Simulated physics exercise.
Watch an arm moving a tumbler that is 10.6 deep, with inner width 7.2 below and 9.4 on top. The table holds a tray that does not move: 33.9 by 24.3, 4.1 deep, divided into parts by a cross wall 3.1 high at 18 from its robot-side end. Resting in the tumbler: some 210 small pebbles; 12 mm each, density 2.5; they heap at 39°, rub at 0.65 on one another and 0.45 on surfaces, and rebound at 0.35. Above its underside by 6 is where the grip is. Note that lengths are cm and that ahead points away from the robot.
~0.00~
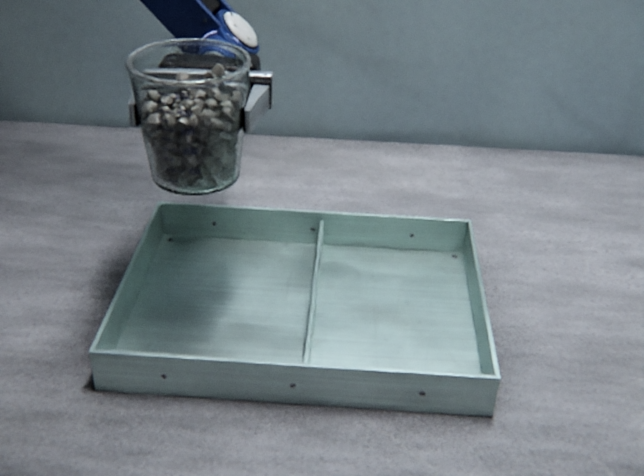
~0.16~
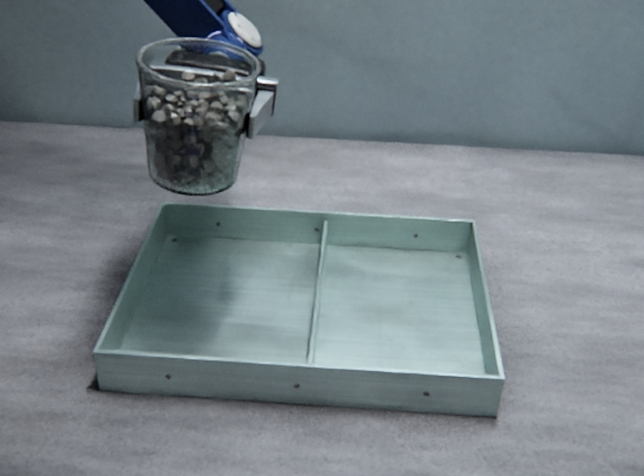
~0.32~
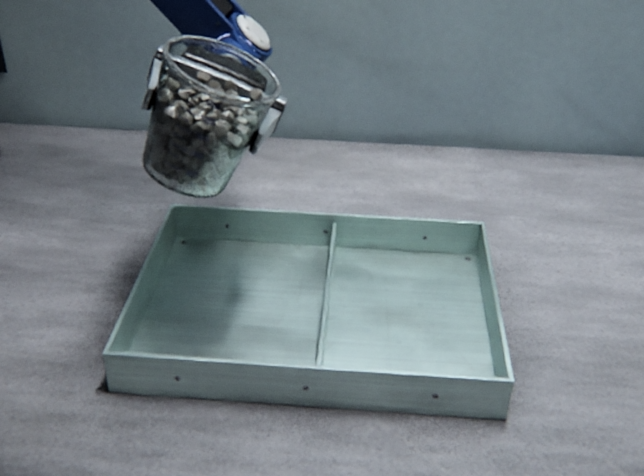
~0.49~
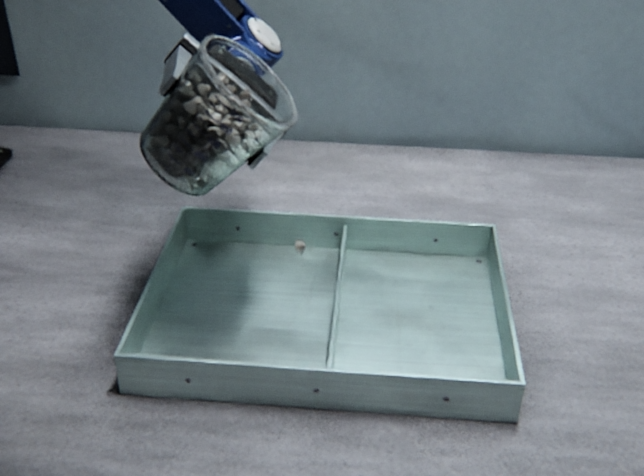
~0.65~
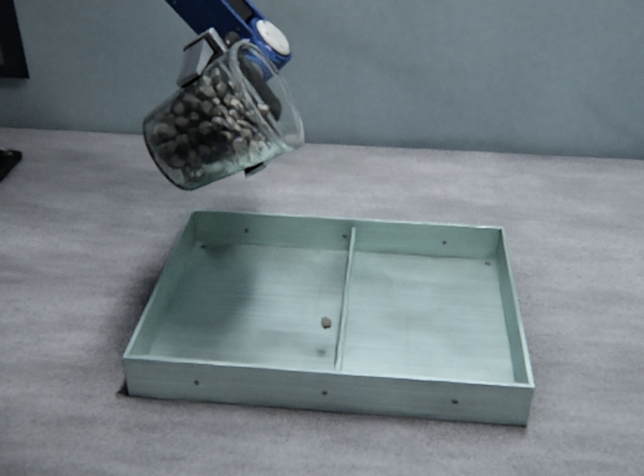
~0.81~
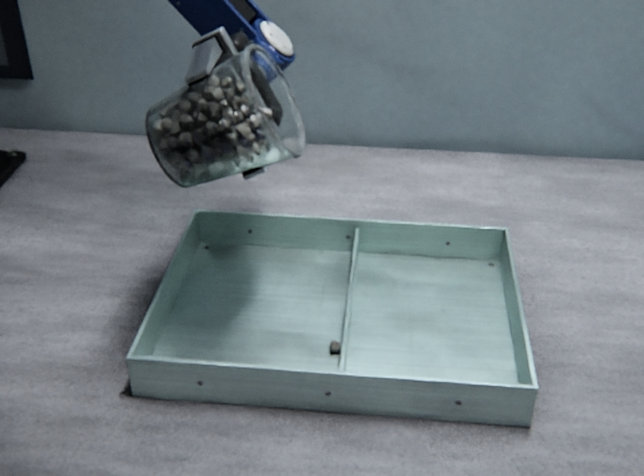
Above a pale green divided tray on a gray table, a blue robot arm tilted a clear tumbler of small pebbles steeply over, and a single pebble dropped into the tray's left part.
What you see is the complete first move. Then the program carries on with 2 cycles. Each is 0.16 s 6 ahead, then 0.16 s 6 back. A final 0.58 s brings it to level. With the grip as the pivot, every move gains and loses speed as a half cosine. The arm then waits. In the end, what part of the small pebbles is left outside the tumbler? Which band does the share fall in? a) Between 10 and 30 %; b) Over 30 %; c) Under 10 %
a.
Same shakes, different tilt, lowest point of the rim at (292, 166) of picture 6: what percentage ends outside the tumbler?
I'd put it at roughly 75 %.
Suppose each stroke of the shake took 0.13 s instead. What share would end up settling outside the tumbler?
I'd expect close to 35 per cent then.
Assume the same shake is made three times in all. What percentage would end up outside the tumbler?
About 25 per cent in that case.
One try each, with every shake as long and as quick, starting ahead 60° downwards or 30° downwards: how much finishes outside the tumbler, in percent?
Result: Approx. 0 % and 5 %, one try each.
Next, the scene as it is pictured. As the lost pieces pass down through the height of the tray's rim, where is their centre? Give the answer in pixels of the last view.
Estimated centre near (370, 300) in pixels.
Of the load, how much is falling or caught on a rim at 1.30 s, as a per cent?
That comes to about 0 per cent, more or less.
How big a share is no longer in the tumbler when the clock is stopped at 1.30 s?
15 %.
After 1.30 s, tilted 63° forward, highest piece 23 above the table; 183 in the tumbler, 17 in the far-side part, 11 in the robot-side part.
After 1.79 s, tilted 24° forward, highest piece 24 above the table; 167 in the tumbler, 24 in the far-side part, 20 in the robot-side part.
After 2.23 s, level, highest piece 25 above the table; 167 in the tumbler, 24 in the far-side part, 20 in the robot-side part.
After 3.28 s, level, highest piece 25 above the table; 167 in the tumbler, 24 in the far-side part, 20 in the robot-side part.
At rest, 167 in the tumbler, 24 in the far-side part, 20 in the robot-side part. That is 21 % outside the tumbler.
